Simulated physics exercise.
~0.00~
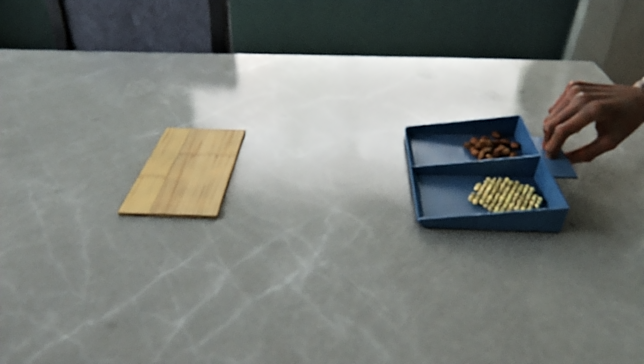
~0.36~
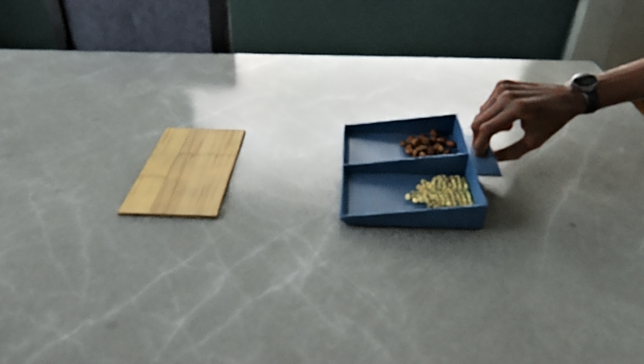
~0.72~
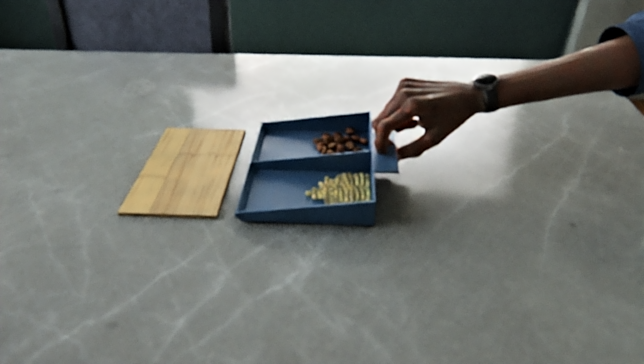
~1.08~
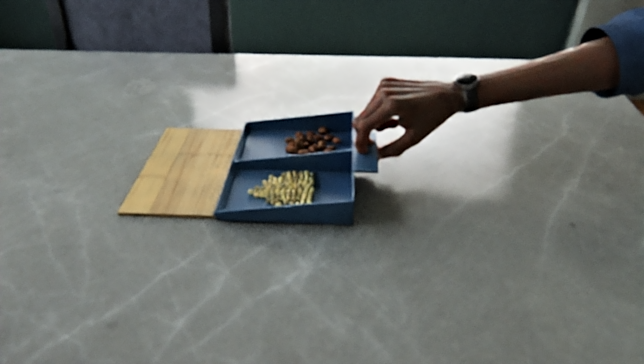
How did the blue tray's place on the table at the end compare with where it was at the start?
It began on the right side of the table, well apart from the wooden board, and ended further left, up against the board.
On a grey marbled tabletop, a hand slid a blue two-part tray of brown nut-like pieces and pale pellets left until it stopped at a flat wooden board, and both piles shifted towards the tray's left rim but stayed inside.
